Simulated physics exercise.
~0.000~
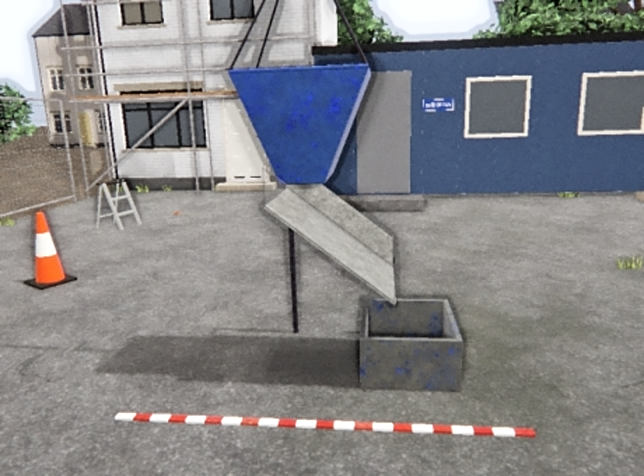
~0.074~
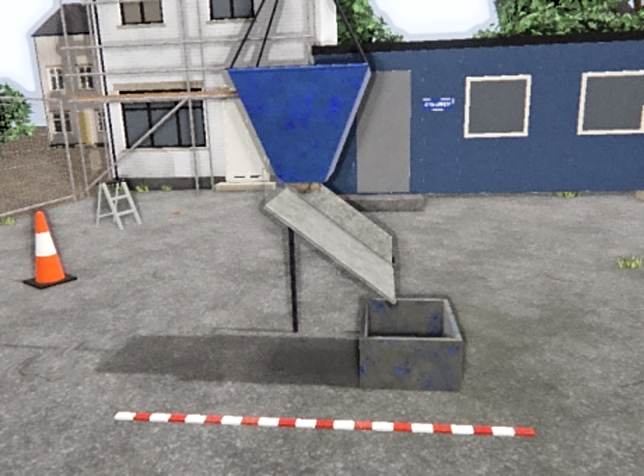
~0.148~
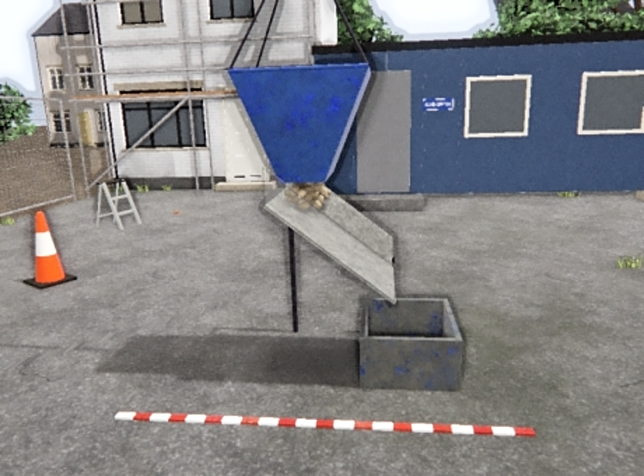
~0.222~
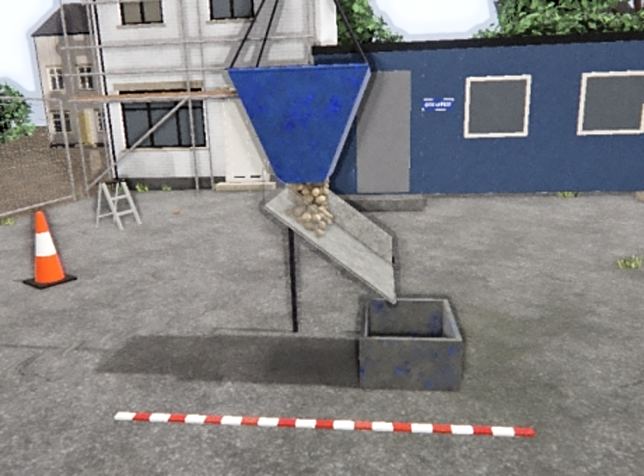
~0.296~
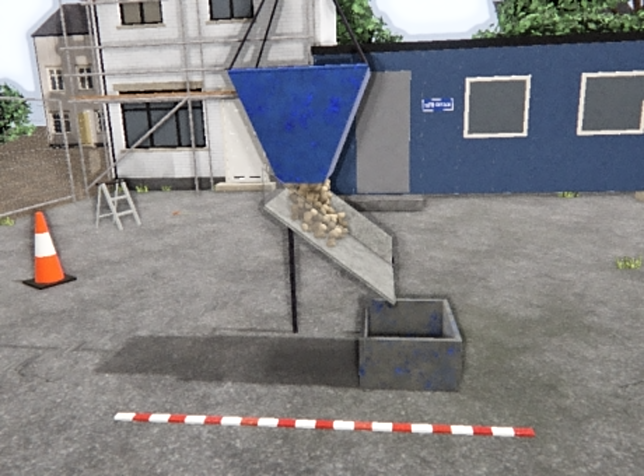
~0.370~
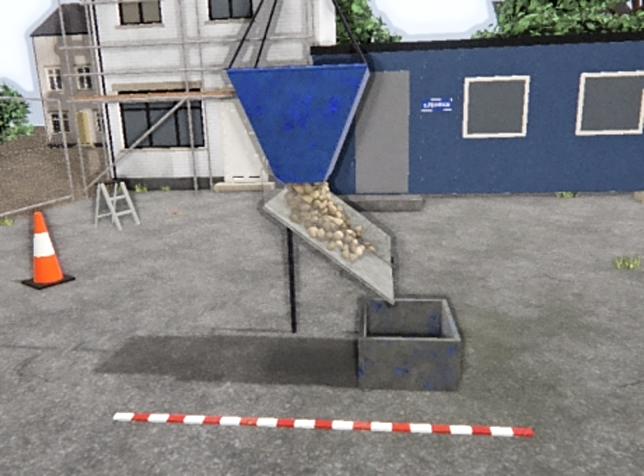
Rounded stones began dropping from the bottom of a hanging blue skip onto a sloping grey chute, then spread down it to the right in a growing stream, above an open box.
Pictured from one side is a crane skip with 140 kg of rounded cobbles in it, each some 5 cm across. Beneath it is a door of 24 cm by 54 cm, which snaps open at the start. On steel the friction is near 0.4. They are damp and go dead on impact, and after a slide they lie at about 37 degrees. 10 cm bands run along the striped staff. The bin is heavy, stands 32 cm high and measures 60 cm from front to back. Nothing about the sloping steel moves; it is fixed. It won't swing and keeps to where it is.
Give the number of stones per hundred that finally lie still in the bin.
Some 71 per hundred.
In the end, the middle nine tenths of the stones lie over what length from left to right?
Width: Near 100 cm.
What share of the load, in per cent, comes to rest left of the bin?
0 %.
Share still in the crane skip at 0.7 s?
I'd put it near 30 per cent.
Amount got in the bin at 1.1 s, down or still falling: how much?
By then I'd say close to 50 per cent.
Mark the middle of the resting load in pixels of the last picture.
Near (428, 347).
After 0.7 s, 28 % in the crane skip, 56 % on the steel, 1 % falling or lying left of the bin, 14 % falling or lying in the bin; the stones farthest right are at (444, 322).
After 1.1 s, 0 % in the crane skip, 43 % on the steel, 50 % falling or lying in the bin, 8 % falling or lying beside or right of the bin; the stones farthest right are at (528, 354).
After 1.7 s, 0 % in the crane skip, 74 % falling or lying in the bin, 26 % falling or lying beside or right of the bin; the stones farthest right are at (615, 359).
After 2.6 s, 0 % in the crane skip, 71 % falling or lying in the bin, 29 % falling or lying beside or right of the bin; the stones farthest right are at (633, 360).
After 4.5 s, 0 % in the crane skip, 71 % in the bin, 29 % beside or right of the bin; the stones farthest right are at (633, 360).
